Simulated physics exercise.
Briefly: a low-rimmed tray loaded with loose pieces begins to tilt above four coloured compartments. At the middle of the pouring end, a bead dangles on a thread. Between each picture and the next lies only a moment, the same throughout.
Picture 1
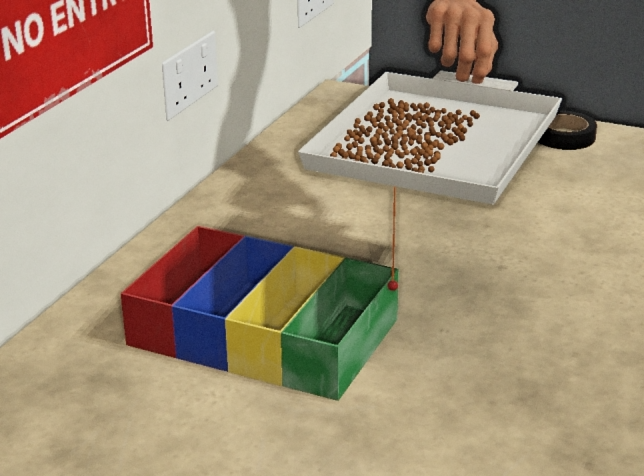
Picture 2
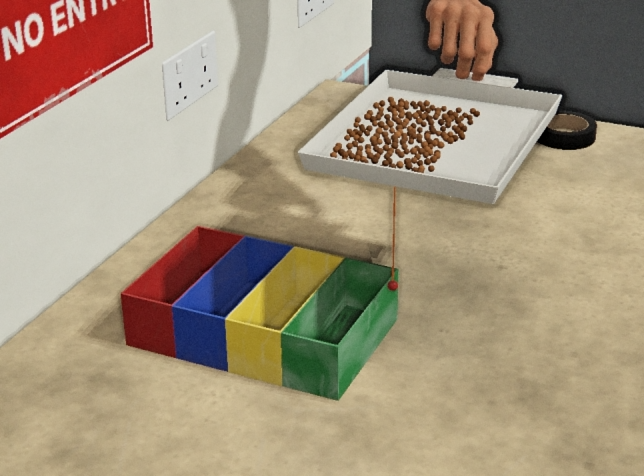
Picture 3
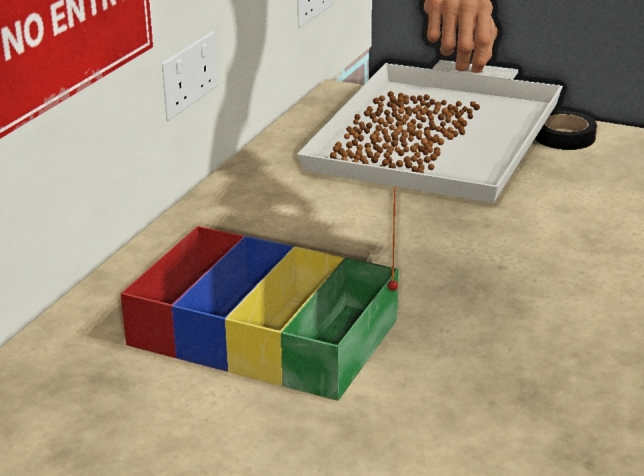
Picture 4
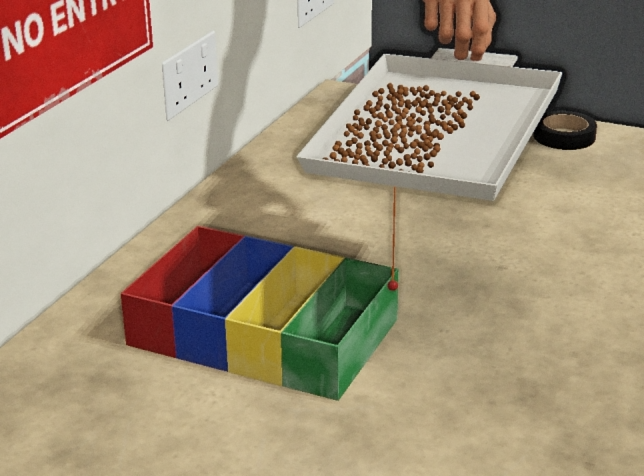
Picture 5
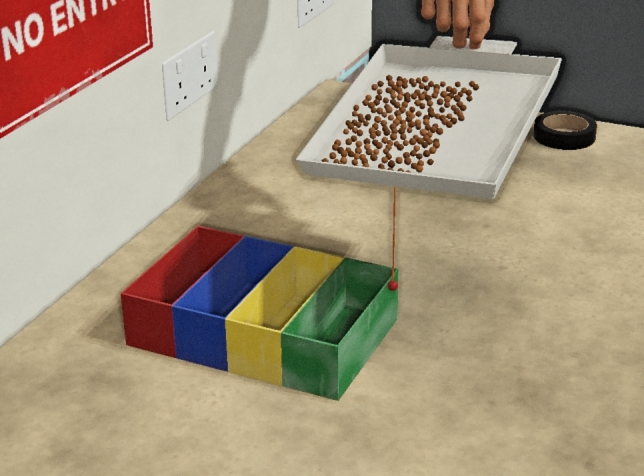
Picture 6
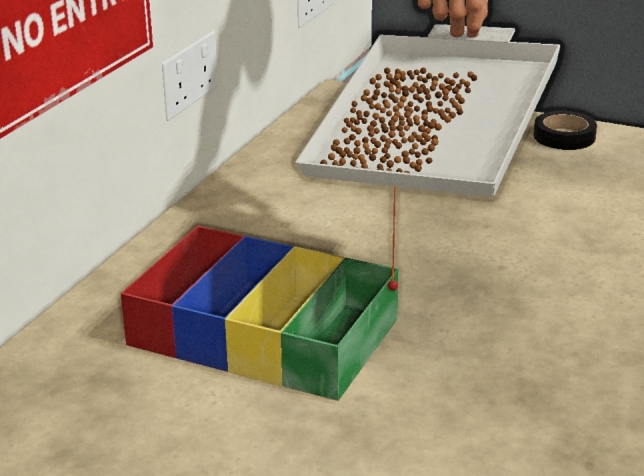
A hand gradually tilting a white tray of small brown balls above red, blue, yellow and green compartments on a mottled surface.
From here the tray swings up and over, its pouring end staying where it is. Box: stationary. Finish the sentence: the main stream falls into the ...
... Yellow cell.
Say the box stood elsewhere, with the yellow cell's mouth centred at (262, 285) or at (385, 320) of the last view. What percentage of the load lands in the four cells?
About 90 % and 100 %.
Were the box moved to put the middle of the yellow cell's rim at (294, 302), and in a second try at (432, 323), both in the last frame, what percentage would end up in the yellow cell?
It comes to roughly 70 per cent in one try and roughly 0 per cent in the next.
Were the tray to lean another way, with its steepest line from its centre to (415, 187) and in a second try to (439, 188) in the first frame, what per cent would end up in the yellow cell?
The first try yields 0 percent and the second 0 percent.
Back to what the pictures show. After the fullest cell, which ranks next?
The answer here is the cell in green.
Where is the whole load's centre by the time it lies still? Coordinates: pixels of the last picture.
At about (296, 352).
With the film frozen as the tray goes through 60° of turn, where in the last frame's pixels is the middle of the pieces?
Load centre: Approx. (353, 146).
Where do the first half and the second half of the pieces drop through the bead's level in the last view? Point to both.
Early half (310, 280), late half (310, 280).
Soon after the last picture, tray tipped steeply; nearly all on the tray; a stray few falling or outside the box.
A little later, tray tipped past a quarter turn; about half on the tray; a small part in the yellow cell; a stray few in the green cell; a stray few in the blue cell; about half falling or outside the box.
Later still, tray tipped past a quarter turn; about half in the yellow cell; about half in the green cell; a stray few in the blue cell; a stray few falling or outside the box.
At rest, tray tipped past a quarter turn; about half in the yellow cell; about half in the green cell; a stray few in the blue cell; none in the red cell; a stray few outside the box.
